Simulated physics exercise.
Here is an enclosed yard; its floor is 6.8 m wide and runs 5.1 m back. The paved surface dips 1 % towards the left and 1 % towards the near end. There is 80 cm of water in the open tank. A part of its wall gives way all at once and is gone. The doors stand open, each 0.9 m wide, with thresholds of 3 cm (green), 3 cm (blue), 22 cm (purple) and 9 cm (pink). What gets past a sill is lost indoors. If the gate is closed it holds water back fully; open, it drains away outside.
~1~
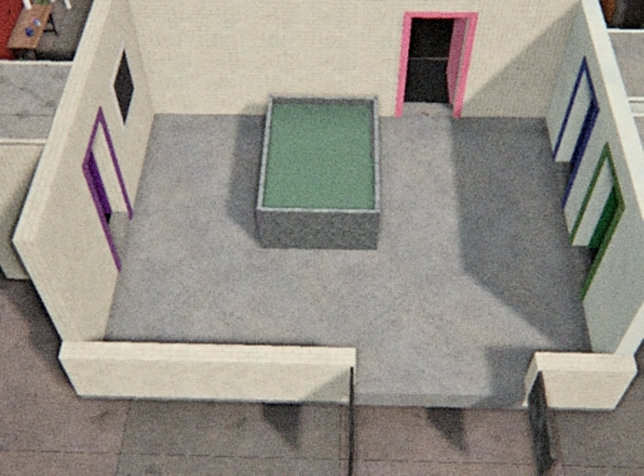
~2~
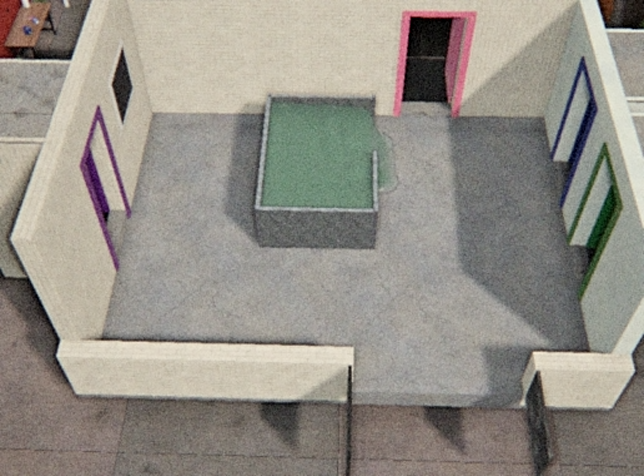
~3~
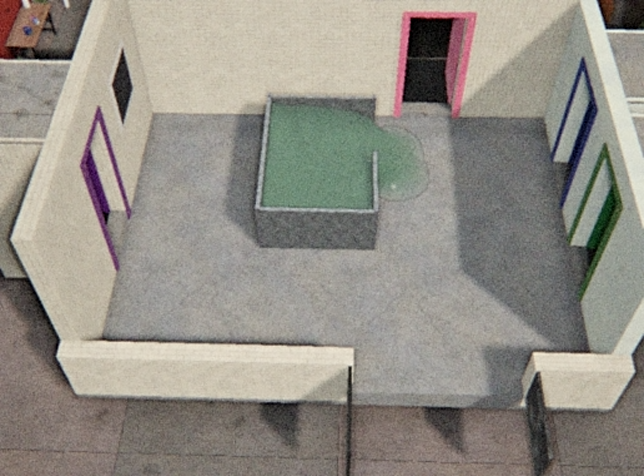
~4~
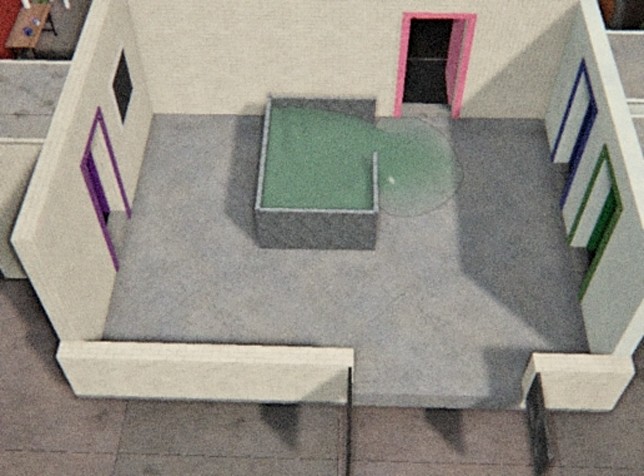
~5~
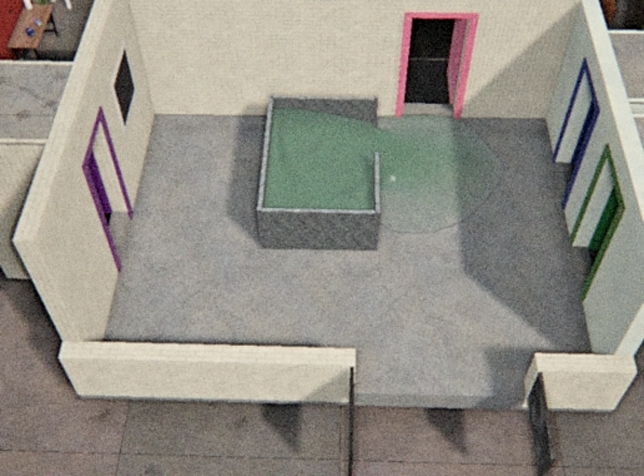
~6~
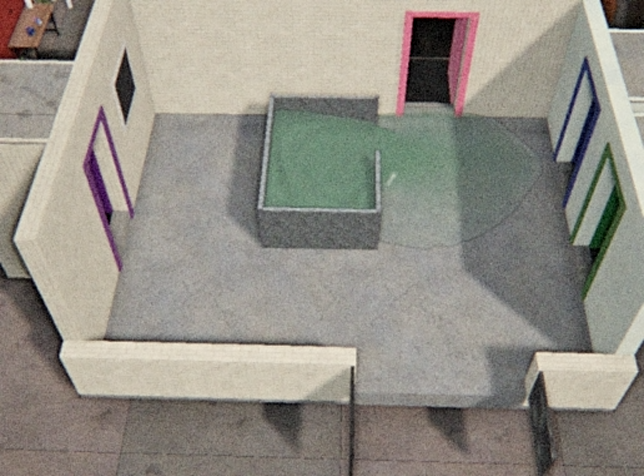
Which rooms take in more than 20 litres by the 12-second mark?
Door by door: At the green door it exceeds the limit; at the blue door it passes the limit; at the purple door it stays under the limit; at the pink door it goes over the limit.
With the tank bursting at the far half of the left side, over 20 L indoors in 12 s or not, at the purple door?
Then: Purple below.
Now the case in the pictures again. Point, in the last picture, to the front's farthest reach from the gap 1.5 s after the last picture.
Around (582, 357).
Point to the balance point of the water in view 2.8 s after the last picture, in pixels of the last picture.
Around (413, 196).
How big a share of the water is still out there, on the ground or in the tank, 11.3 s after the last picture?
Roughly 44 in a hundred.
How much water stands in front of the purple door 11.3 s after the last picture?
Some 5.0 cm.
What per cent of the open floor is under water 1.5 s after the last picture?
Some 30 per cent of it.
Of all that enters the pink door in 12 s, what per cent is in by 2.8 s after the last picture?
About 75 per cent.
Then, 0.7 s after the last picture water covers 30 % of the floor and is deepest (57 cm) near (537, 119); green door 6 cm at the sill, 0 L in, blue door 13 cm at the sill, 64 L in, purple door not reached, pink door 23 cm at the sill, 32 L in.
Then, 1.5 s after the last picture water covers 30 % of the floor and is deepest (46 cm) near (527, 119); green door 10 cm at the sill, 19 L in, blue door 22 cm at the sill, 209 L in, purple door not reached, pink door 19 cm at the sill, 104 L in.
Then, 2.8 s after the last picture water covers 40 % of the floor and is deepest (32 cm) near (573, 381); green door 10 cm at the sill, 56 L in, blue door 19 cm at the sill, 359 L in, purple door not reached, pink door 15 cm at the sill, 152 L in.
Then, 6.3 s after the last picture water covers 60 % of the floor and is deepest (16 cm) near (573, 381); green door 7 cm at the sill, 111 L in, blue door 11 cm at the sill, 535 L in, purple door not reached, pink door 10 cm at the sill, 197 L in.
Then, 11.3 s after the last picture water covers 80 % of the floor and is deepest (10 cm) near (98, 370); green door 4 cm at the sill, 128 L in, blue door 5 cm at the sill, 596 L in, purple door 5 cm at the sill, 0 L in, pink door 5 cm at the sill, 200 L in.
